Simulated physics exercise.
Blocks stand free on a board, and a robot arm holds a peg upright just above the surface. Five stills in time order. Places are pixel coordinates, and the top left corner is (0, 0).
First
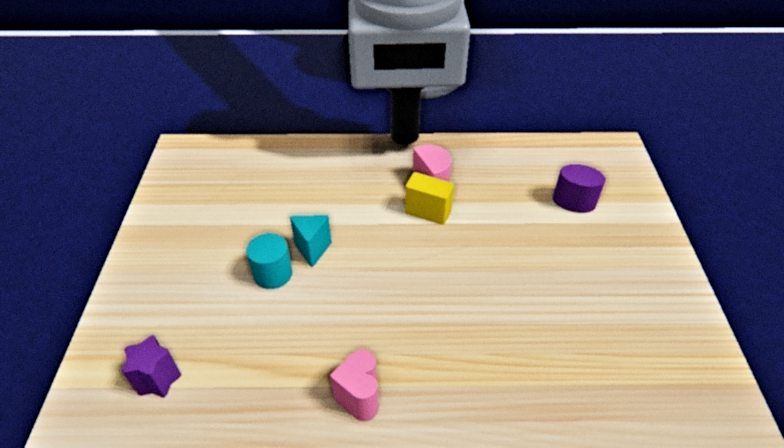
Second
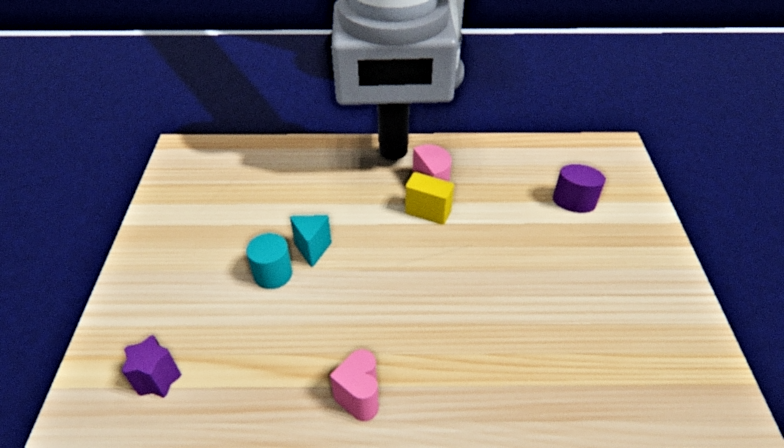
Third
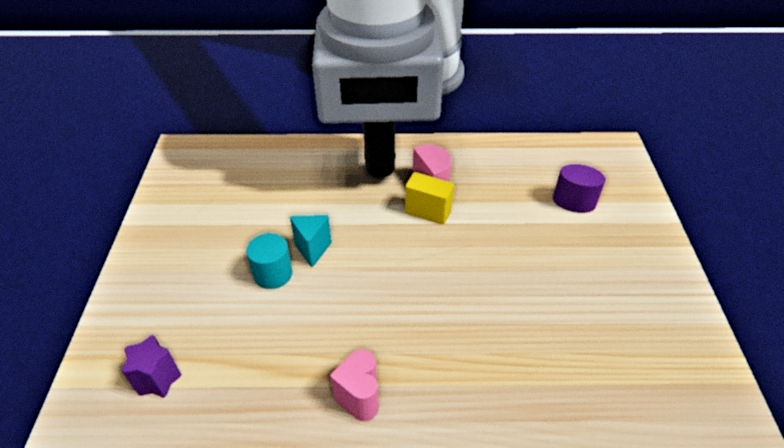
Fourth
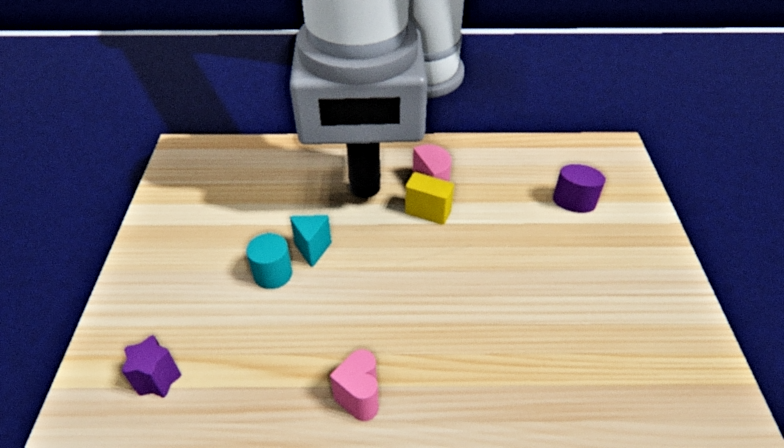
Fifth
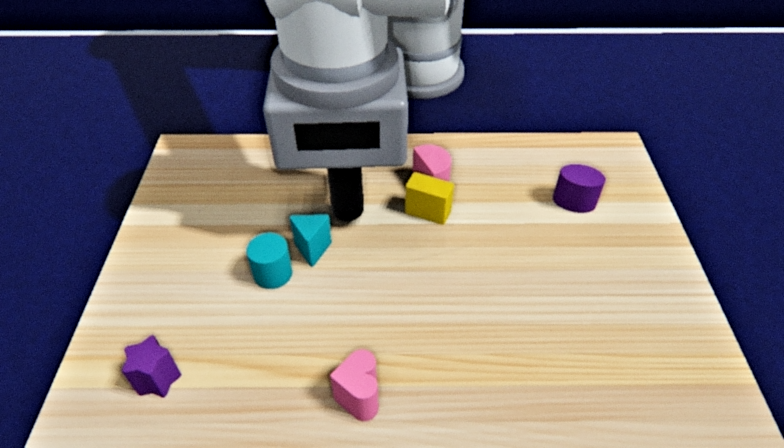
On a wooden board, a robot arm moves its black peg down and left between still blocks.
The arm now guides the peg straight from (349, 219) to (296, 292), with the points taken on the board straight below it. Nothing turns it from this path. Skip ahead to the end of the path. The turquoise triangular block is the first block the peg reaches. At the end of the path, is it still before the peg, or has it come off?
The peg still pushes it.
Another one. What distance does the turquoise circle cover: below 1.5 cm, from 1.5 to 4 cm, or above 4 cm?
From 1.5 to 4 cm.
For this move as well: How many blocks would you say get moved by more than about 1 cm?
The number of blocks that move over 1 cm is two.
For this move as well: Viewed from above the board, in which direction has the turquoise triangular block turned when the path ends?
Overhead view: Clockwise.
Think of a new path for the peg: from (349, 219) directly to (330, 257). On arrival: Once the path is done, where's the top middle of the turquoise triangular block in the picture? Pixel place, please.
It should be at (293, 240) by then.
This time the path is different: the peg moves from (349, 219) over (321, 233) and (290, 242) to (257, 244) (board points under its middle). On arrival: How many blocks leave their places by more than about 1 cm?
Count: 1.
The first path, step by step. One third of the way, peg at (332, 233); turquoise triangular block at (300, 230), turned 25° clockwise.
Two thirds of the way, peg at (314, 257); turquoise circle at (248, 254); turquoise triangular block at (283, 254), turned 50° clockwise.
At the end, peg at (294, 283); turquoise circle at (240, 257); turquoise triangular block at (259, 277), turned 75° clockwise; yellow oblong block still.
